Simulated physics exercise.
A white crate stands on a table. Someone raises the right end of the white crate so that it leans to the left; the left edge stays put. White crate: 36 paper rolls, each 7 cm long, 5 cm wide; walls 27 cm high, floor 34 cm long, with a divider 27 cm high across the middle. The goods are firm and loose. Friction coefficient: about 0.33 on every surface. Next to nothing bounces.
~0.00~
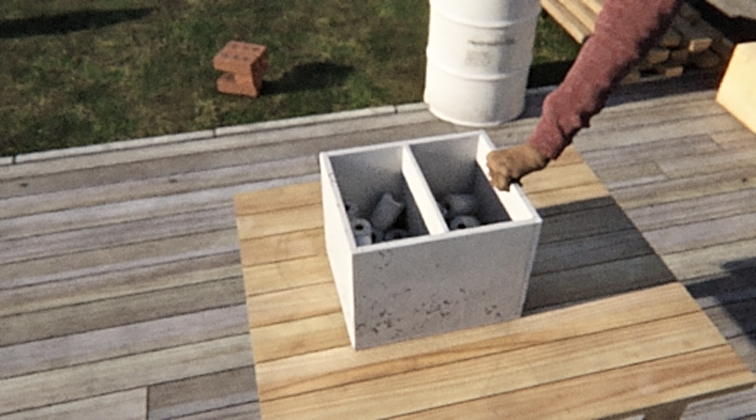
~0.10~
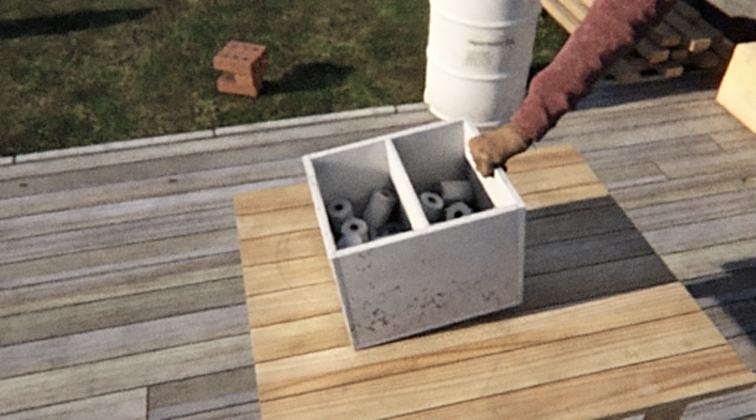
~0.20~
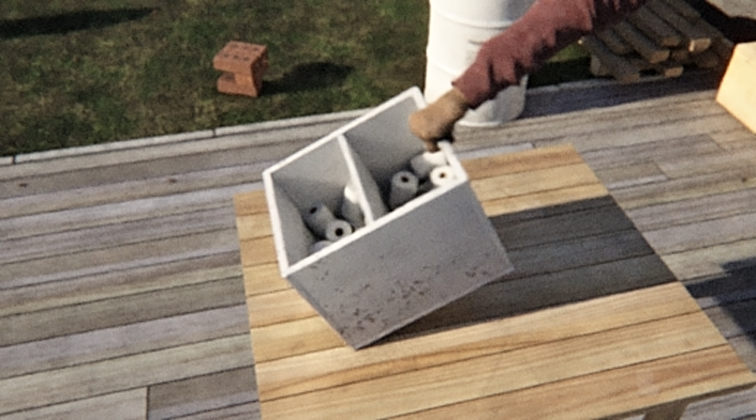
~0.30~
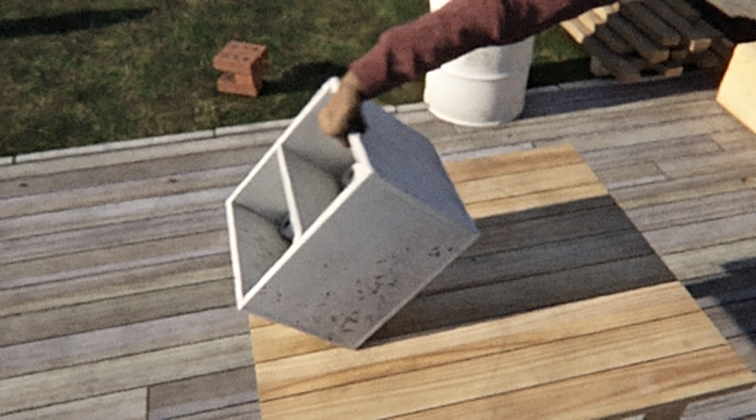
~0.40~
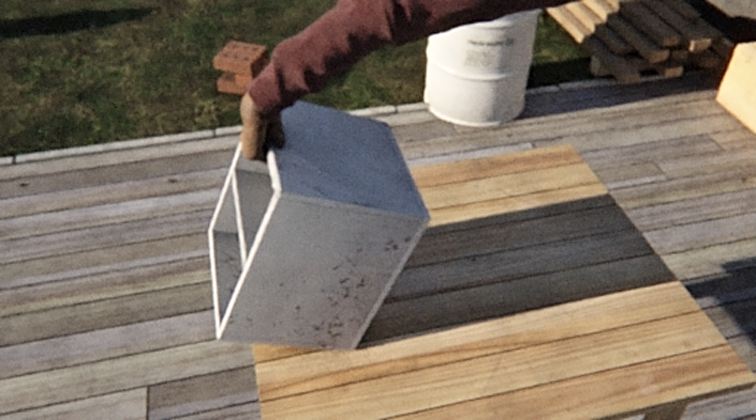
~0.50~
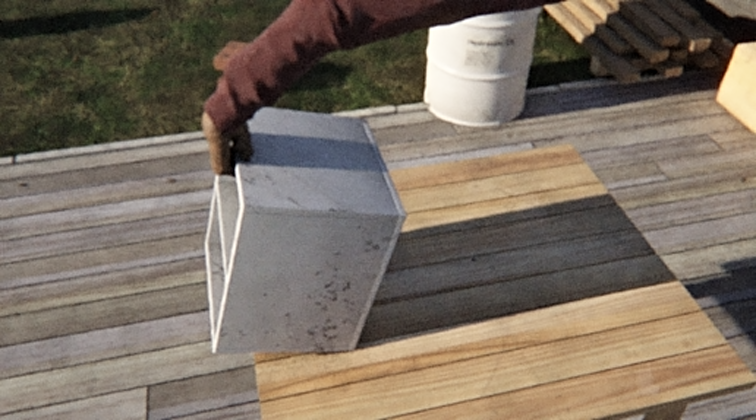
To begin with, a white crate with a divider across its middle stands upright on a wooden surface, grey rolls inside, while a gloved hand grips its right rim. The hand raises that end, and the crate leans steadily left until it is steeply tilted, its open top turned left and the rolls hidden.
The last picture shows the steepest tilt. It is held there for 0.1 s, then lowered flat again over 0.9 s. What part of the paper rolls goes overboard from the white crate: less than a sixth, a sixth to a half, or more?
Out of the white crate go fewer than one in six of the paper rolls.
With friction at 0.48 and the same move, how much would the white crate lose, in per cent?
In that case white crate 10 per cent.
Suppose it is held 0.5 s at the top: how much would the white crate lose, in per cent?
Then white crate 0 per cent.
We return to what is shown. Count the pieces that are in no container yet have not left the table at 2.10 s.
About 0.
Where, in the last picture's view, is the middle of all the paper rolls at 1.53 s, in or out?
Near (388, 266).
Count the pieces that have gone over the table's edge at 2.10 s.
Roughly 2.
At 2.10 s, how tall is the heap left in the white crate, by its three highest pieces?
Some 20 cm.
After 0.76 s, tilt 68°; 2 of 36 out of the white crate.
After 1.08 s, tilt 33°; 2 of 36 out of the white crate.
After 1.53 s, tilt 0°; 2 of 36 out of the white crate.
Outcome (at 2.10 s), 2 of 36 out of the white crate. Asked share, 2 of 36, 6 per cent.
